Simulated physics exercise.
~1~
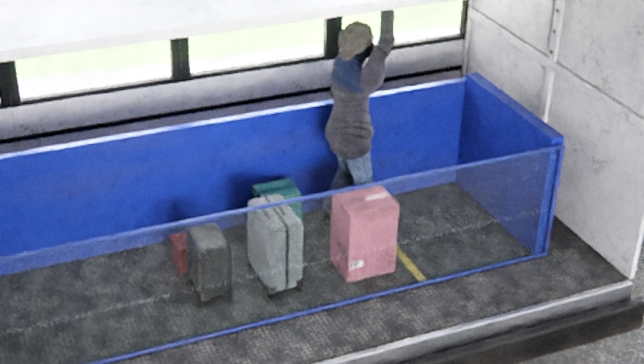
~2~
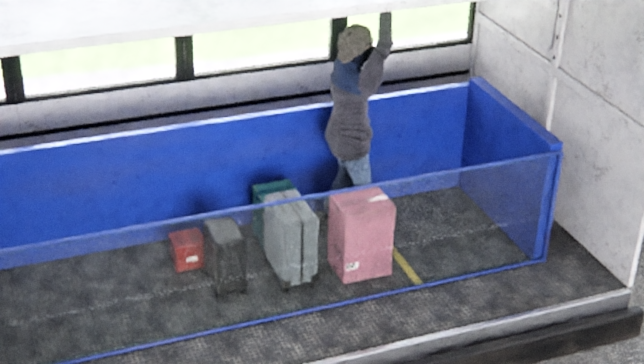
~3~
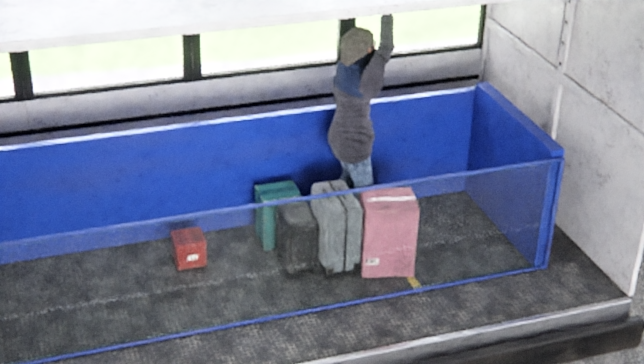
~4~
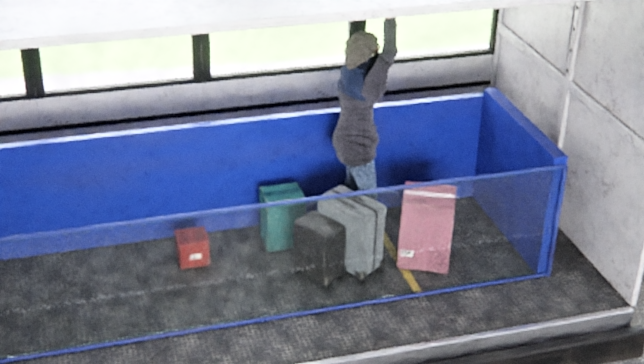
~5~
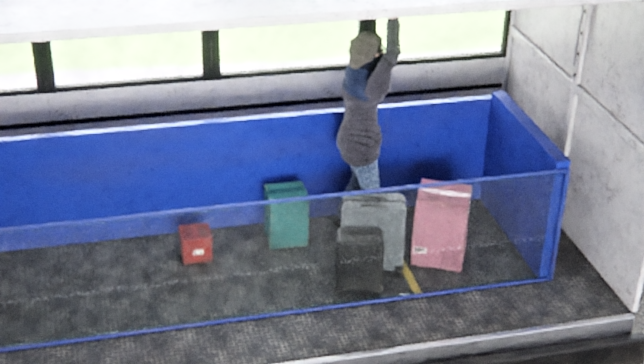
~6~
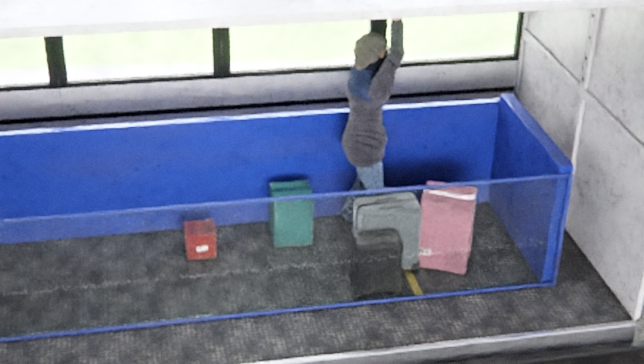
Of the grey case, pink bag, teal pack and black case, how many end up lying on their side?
None of them end up lying on their side. All four are still upright at the end.
A passenger stands steady as three bags slide right, only the pink crossing the yellow line.
